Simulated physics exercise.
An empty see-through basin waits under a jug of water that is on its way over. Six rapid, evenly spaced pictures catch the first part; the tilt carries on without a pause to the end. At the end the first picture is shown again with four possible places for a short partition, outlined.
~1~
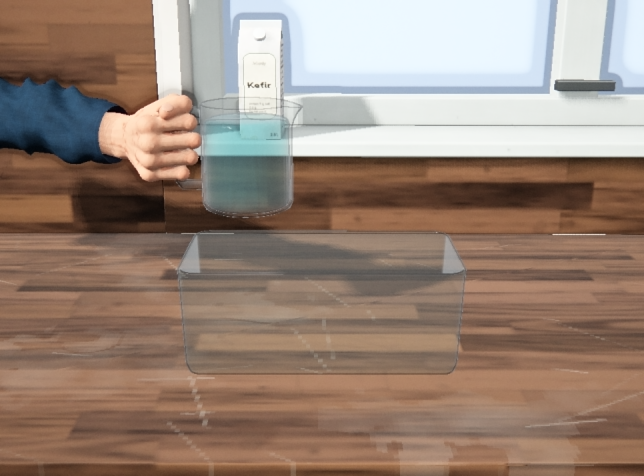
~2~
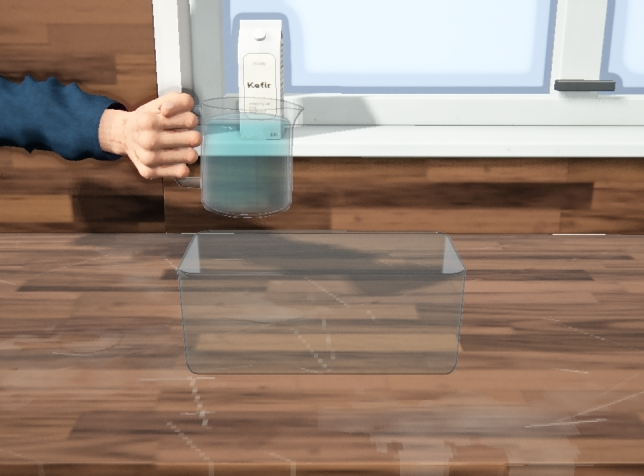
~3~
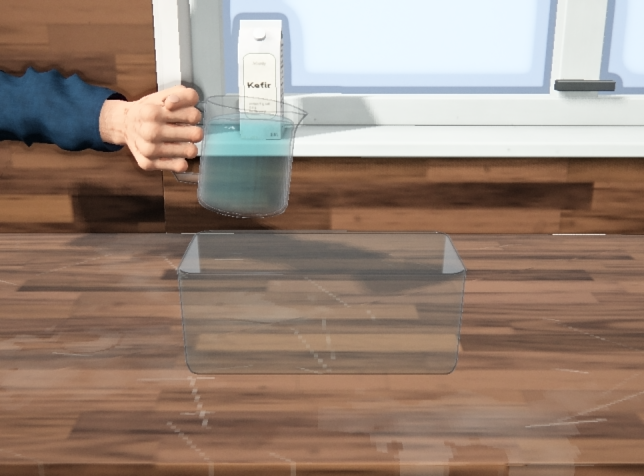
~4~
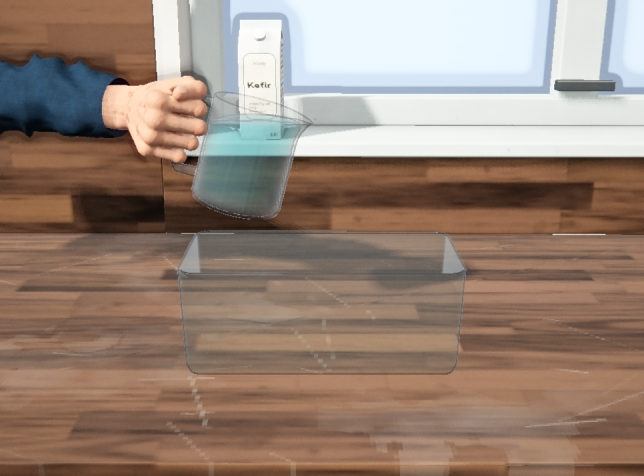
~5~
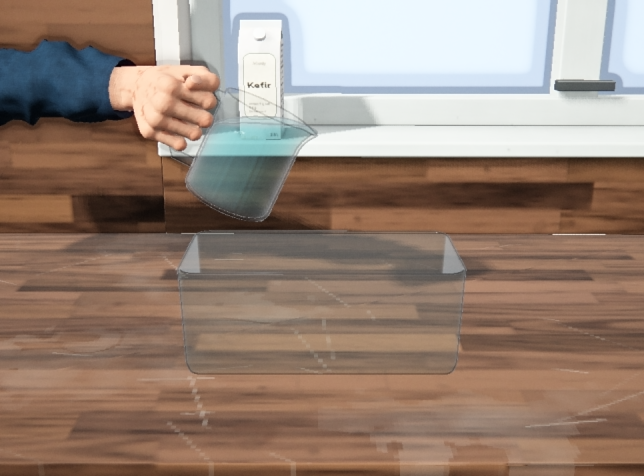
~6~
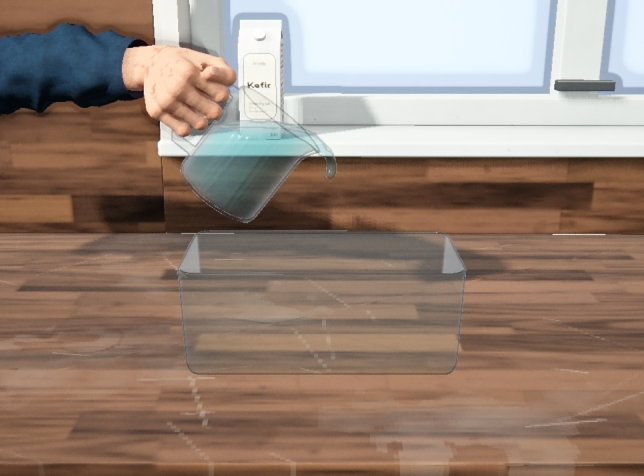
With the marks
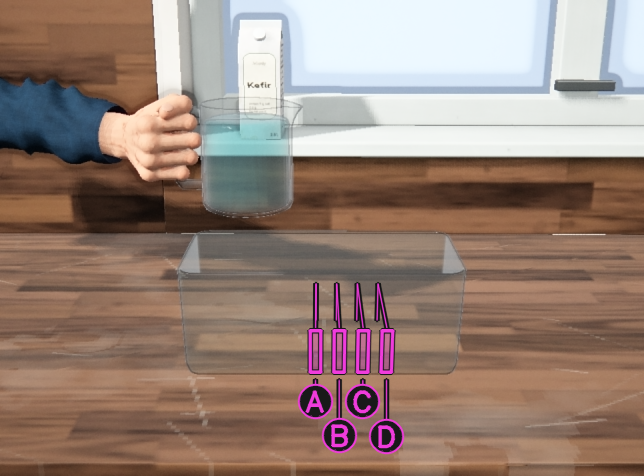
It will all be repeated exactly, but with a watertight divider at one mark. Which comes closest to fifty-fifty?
Best: C.
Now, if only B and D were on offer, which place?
That is place B.
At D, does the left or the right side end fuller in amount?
The left one.
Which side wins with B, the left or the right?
More ends on the right.
On the marked copy, A at (315, 379); B at (339, 379); C at (362, 379); D at (386, 380).
With A, about 7 % ends left of the wall and 92 % right of it.
With B, about 25 % ends left of the wall and 75 % right of it.
With C, about 50 % ends left of the wall and 50 % right of it.
With D, about 87 % ends left of the wall and 11 % right of it.
